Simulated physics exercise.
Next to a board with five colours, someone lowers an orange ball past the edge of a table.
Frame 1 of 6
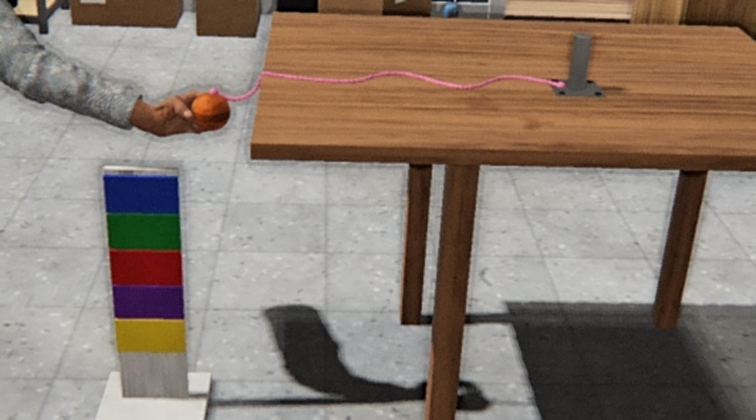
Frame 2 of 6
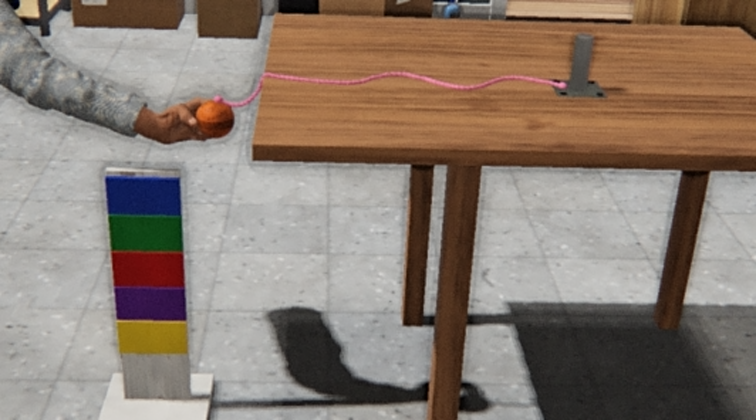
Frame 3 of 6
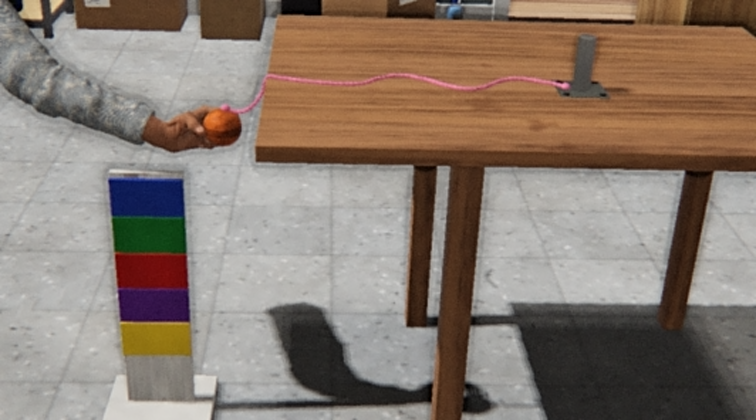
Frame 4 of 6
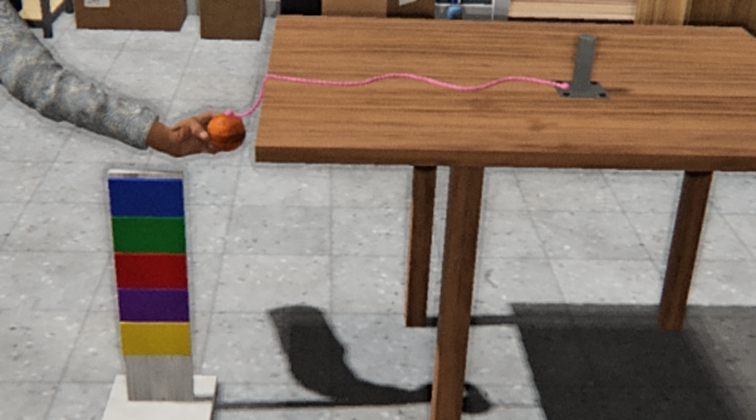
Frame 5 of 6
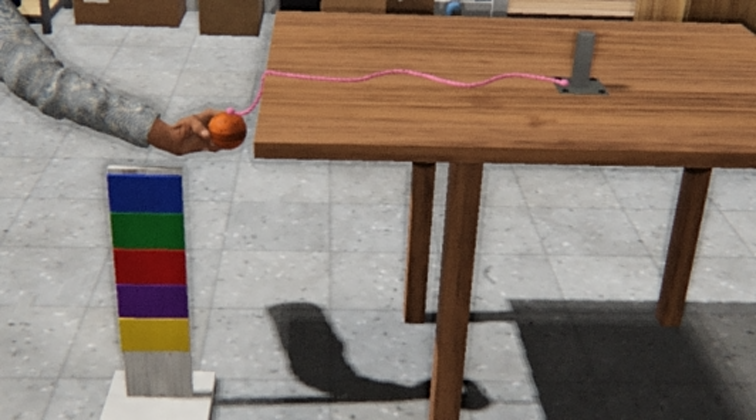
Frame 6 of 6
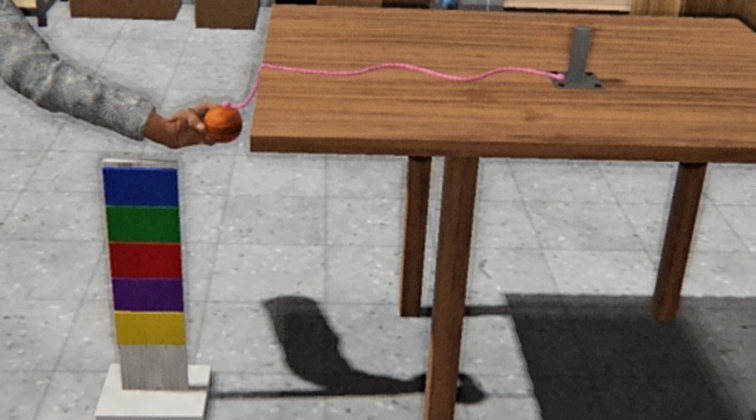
In this clip, a hand holds an orange ball attached to a pink shoelace stretched across a wooden table, beside a striped color post, and shifts slightly right and down while the view wobbles a little.
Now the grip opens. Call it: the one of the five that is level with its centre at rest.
My call is blue.
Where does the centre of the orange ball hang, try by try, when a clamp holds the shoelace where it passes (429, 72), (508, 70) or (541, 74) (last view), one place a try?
In order: (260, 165), then (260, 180), then (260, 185).
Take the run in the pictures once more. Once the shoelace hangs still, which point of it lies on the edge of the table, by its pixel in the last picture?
Near pixel (297, 71).
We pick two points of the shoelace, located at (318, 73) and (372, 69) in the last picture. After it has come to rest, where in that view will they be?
End points: Roughly (277, 67); roughly (339, 70).
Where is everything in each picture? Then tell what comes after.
In the first picture, orange ball (211, 112); blue (141, 196); green (144, 233); red (146, 269); purple (148, 304); yellow (150, 337).
In the second picture, orange ball (216, 119); shoelace through (529, 80) (477, 87) (411, 76) (348, 83) (280, 77).
In the third picture, orange ball (223, 127).
In the fourth picture, orange ball (227, 132); shoelace through (531, 80) (479, 88) (414, 77) (350, 84) (283, 79).
In the fifth picture, orange ball (227, 131).
In the sixth picture, orange ball (223, 124); shoelace through (527, 71) (475, 79) (409, 67) (345, 74) (278, 68).
A little later, ball near (234, 178); level with blue.
Next, ball near (282, 184); level with blue.
Later still, ball near (263, 188); level with blue.
When it is over, ball near (262, 188); level with blue. Its middle rests at the blue band.
